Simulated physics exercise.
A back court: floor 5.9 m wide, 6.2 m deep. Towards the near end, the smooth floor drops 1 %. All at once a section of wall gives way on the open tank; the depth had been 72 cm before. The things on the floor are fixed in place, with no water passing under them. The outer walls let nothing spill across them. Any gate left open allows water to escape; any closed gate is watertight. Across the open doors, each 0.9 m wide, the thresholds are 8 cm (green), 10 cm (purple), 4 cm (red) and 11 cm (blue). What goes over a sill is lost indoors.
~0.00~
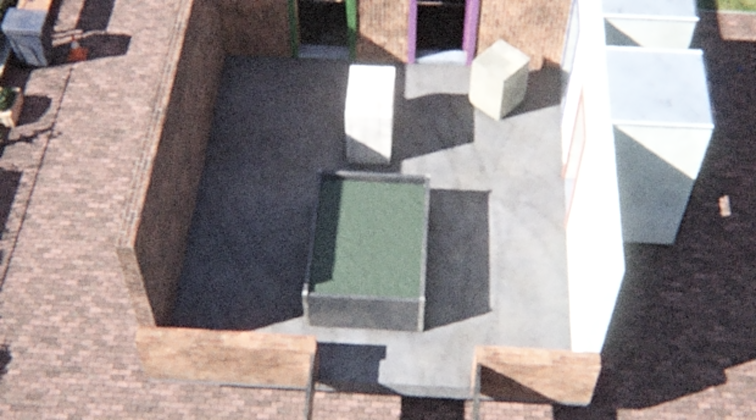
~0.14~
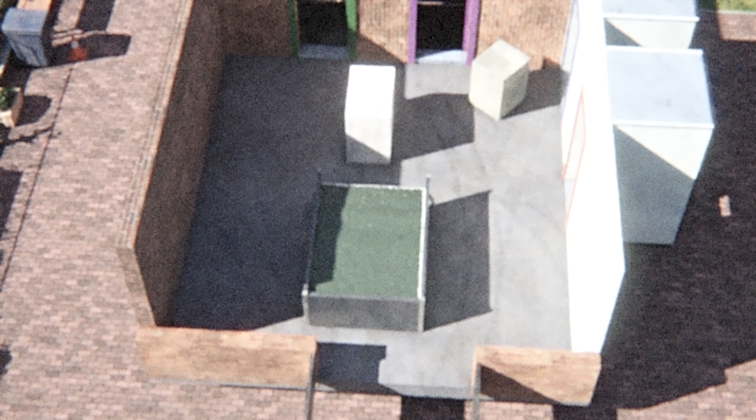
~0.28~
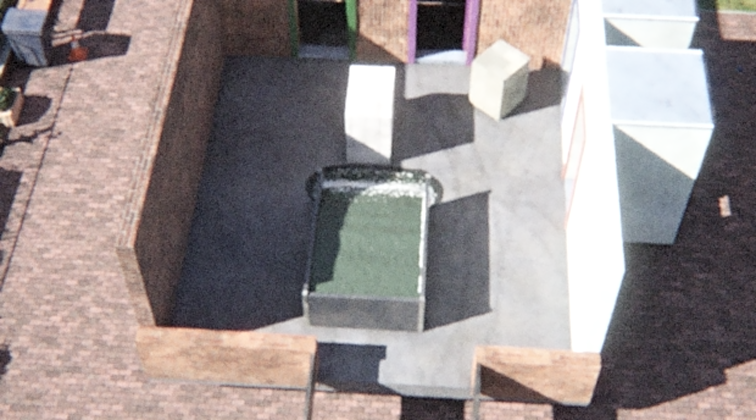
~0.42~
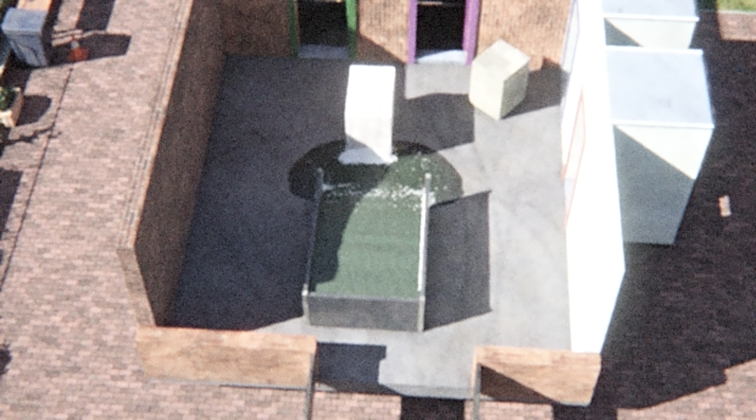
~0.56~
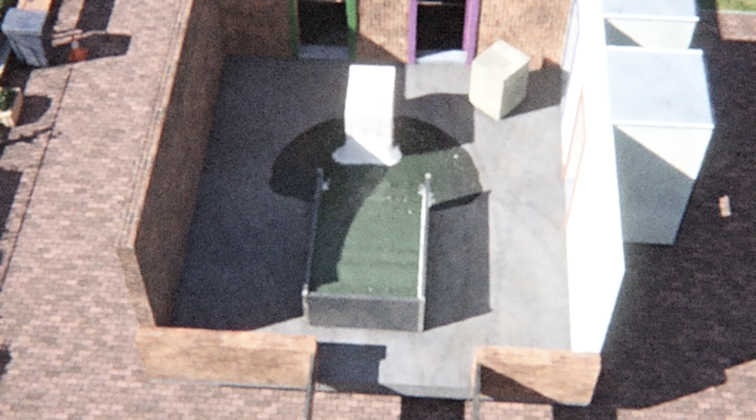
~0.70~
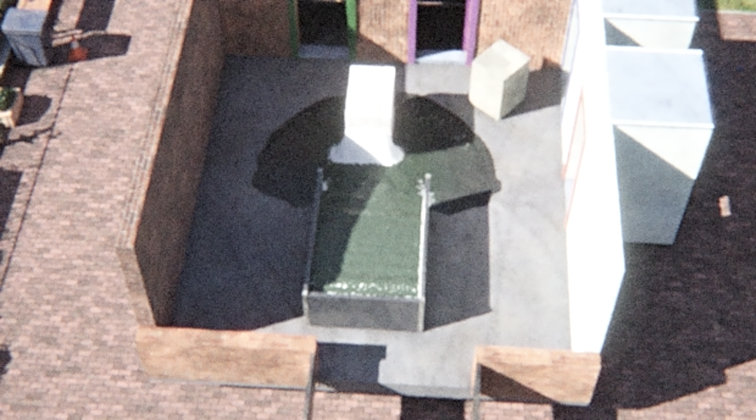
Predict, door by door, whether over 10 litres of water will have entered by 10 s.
Prediction: At the green door, over 10 litres will have entered. At the purple door, over 10 litres will have entered. At the red door, over 10 litres will have entered. At the blue door, over 10 litres will have entered.
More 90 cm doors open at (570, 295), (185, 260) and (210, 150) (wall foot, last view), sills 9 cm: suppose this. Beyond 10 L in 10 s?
So, in the order given, it's shy of the mark, then shy of the mark, then beyond the mark.
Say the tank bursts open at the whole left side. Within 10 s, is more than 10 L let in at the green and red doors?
Versus the limit - green: Exceeded, red: Exceeded.
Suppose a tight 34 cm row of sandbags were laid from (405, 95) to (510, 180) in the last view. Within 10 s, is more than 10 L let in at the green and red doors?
Result: Green door beyond the limit; red door beyond the limit.
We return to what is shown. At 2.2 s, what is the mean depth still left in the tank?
The average depth is around 25 cm.
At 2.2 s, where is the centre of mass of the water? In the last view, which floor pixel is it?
Centre: Approx. (368, 178) px.
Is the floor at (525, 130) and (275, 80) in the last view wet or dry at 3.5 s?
Soaked, soaked.
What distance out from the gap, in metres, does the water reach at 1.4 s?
Distance: Approx. 3.8 m.
After 1.4 s water covers 35 % of the floor and is deepest (47 cm) near (369, 172); green door 11 cm at the sill, 2 L in, purple door 16 cm at the sill, 16 L in, red door not reached, blue door not reached.
After 2.2 s water covers 50 % of the floor and is deepest (34 cm) near (369, 172); green door 13 cm at the sill, 10 L in, purple door 25 cm at the sill, 74 L in, red door not reached, blue door 16 cm at the sill, 6 L in.
After 3.5 s water covers 65 % of the floor and is deepest (26 cm) near (512, 90); green door 16 cm at the sill, 26 L in, purple door 16 cm at the sill, 149 L in, red door 9 cm at the sill, 10 L in, blue door 15 cm at the sill, 33 L in.
After 6.0 s water covers 85 % of the floor and is deepest (15 cm) near (364, 106); green door 9 cm at the sill, 49 L in, purple door 11 cm at the sill, 169 L in, red door 7 cm at the sill, 34 L in, blue door 8 cm at the sill, 51 L in.
After 10.0 s water covers 95 % of the floor and is deepest (14 cm) near (553, 377); green door 4 cm at the sill, 55 L in, purple door 5 cm at the sill, 171 L in, red door 7 cm at the sill, 62 L in, blue door 6 cm at the sill, 52 L in.
